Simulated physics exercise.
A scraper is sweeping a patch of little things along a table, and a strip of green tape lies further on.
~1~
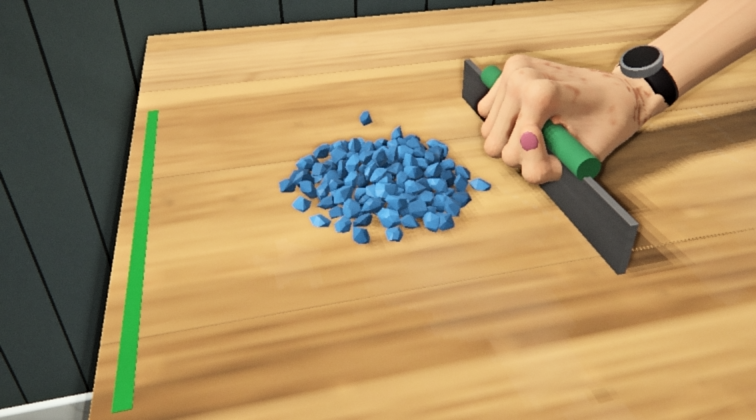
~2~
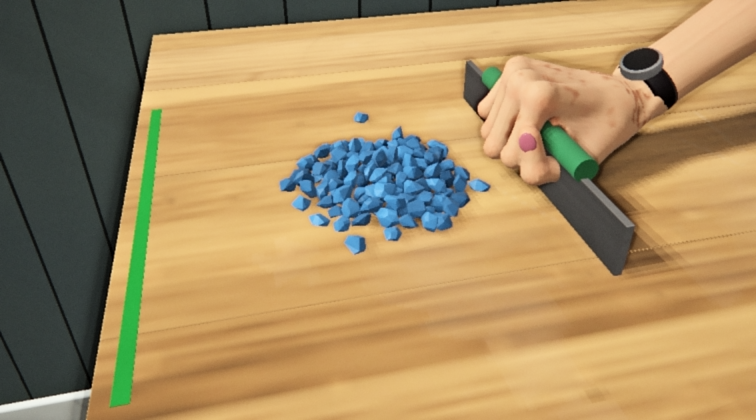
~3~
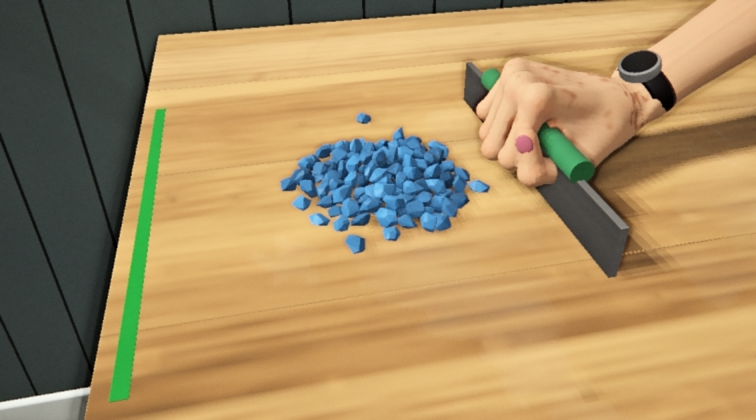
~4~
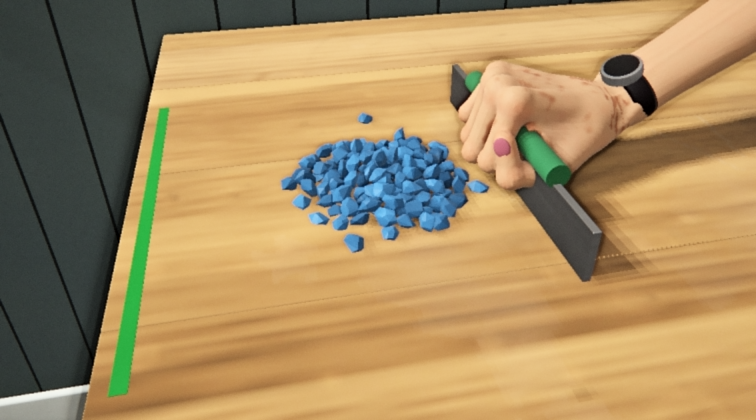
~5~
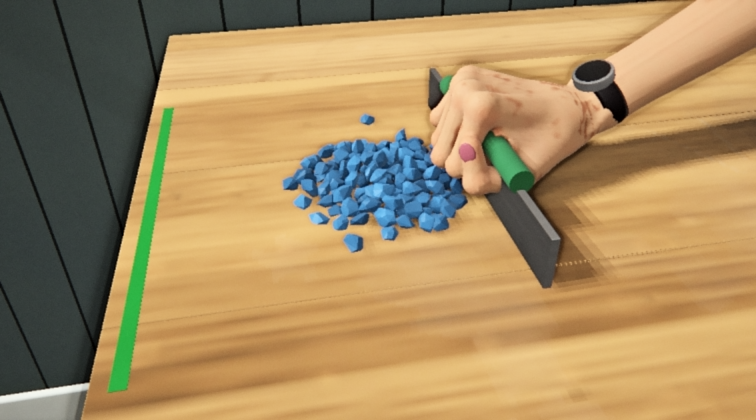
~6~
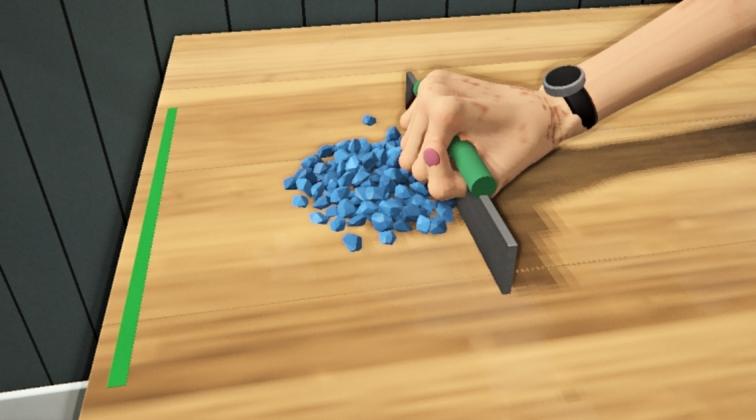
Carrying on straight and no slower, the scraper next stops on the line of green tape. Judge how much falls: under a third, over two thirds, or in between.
Over two thirds.
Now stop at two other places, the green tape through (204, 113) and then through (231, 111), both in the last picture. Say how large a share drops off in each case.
It would come to 60 percent in the first case and 30 percent in the second.
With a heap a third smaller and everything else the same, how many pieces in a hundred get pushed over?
100 per cent or so.
Just after the last frame, scraper still moving, near (291, 153); heap all on the table, its front near (169, 208).
A moment on, scraper stopped at the green tape; heap the larger part over the edge.
Further on, scraper stopped at the green tape; heap almost all over the edge.
When it is over, scraper stopped at the green tape; heap almost all over the edge.
